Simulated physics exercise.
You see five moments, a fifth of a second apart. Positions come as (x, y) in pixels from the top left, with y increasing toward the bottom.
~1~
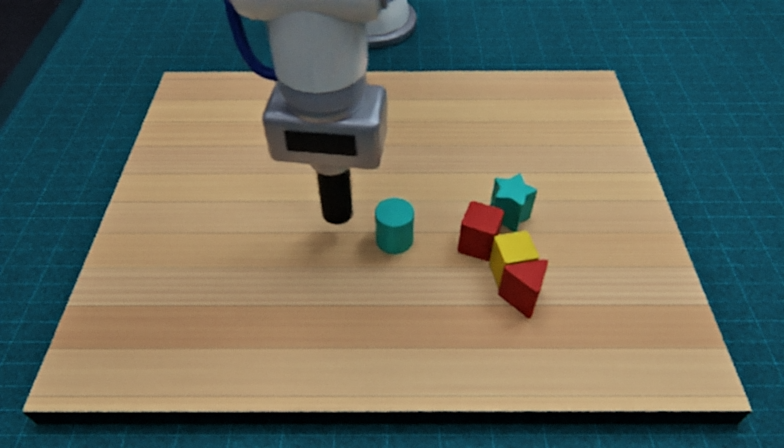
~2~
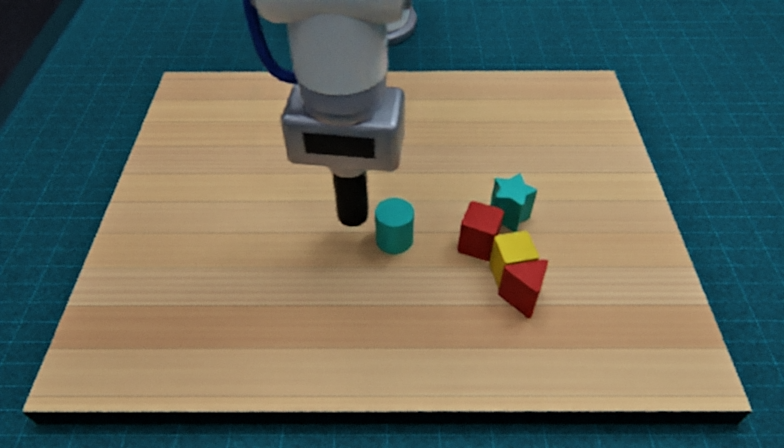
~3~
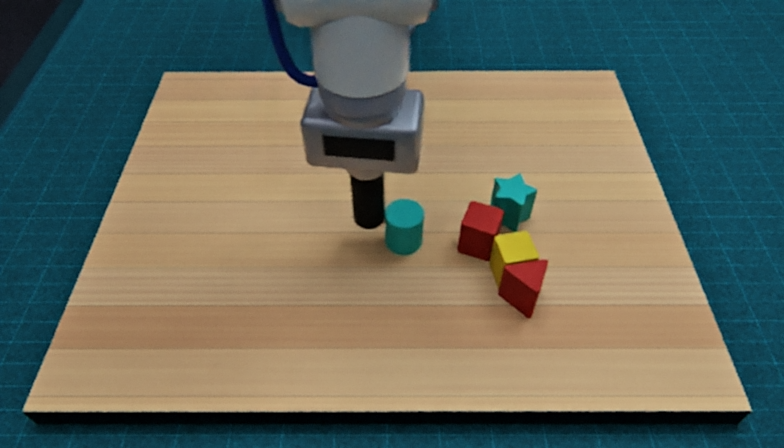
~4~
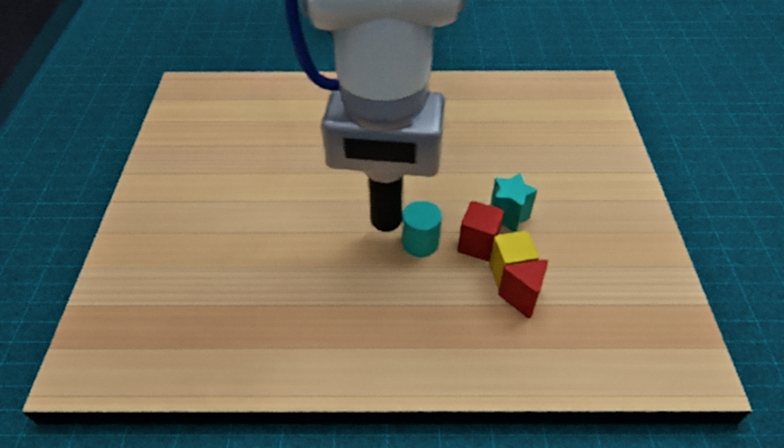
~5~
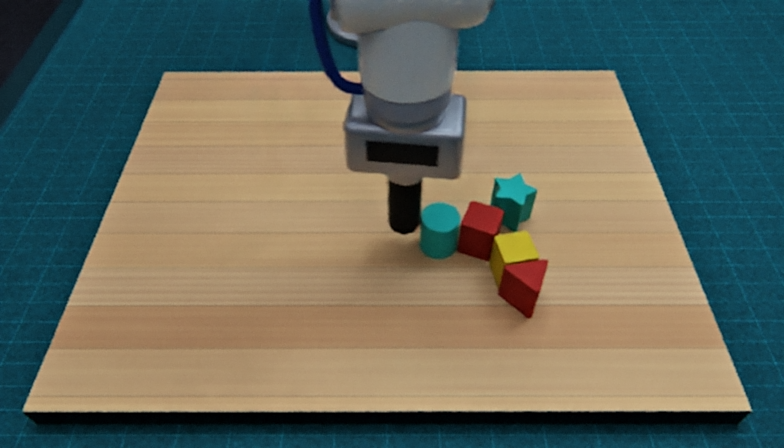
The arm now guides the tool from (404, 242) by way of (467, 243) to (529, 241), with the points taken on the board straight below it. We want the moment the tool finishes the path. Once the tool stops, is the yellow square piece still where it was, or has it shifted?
That block is going to get moved.
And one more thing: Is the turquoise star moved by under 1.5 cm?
That would be a yes.
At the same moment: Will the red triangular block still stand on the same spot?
No, that is not what happens.
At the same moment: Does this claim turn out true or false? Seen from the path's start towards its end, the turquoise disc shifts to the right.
The statement is true.
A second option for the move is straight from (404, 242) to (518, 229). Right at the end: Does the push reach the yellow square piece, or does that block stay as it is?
At the end of the path, it will have moved.
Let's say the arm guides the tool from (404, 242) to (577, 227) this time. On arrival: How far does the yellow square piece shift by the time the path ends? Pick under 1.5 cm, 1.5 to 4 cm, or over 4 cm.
The answer is 1.5 to 4 cm.
The first path, step by step. One third of the way, tool at (448, 225); turquoise disc at (485, 222); red square piece at (522, 218), turned 30° anticlockwise.
Two thirds of the way, tool at (492, 225); turquoise disc at (529, 225); red square piece at (565, 218), turned 45° anticlockwise; yellow square piece at (543, 258), turned 25° clockwise; red triangular block at (540, 283), turned 25° clockwise.
At the end, tool at (534, 224); turquoise disc at (567, 234); red square piece at (591, 215), turned 65° anticlockwise; turquoise star at (518, 187), turned 20° anticlockwise; yellow square piece at (544, 259), turned 30° clockwise; red triangular block at (539, 284), turned 30° clockwise.
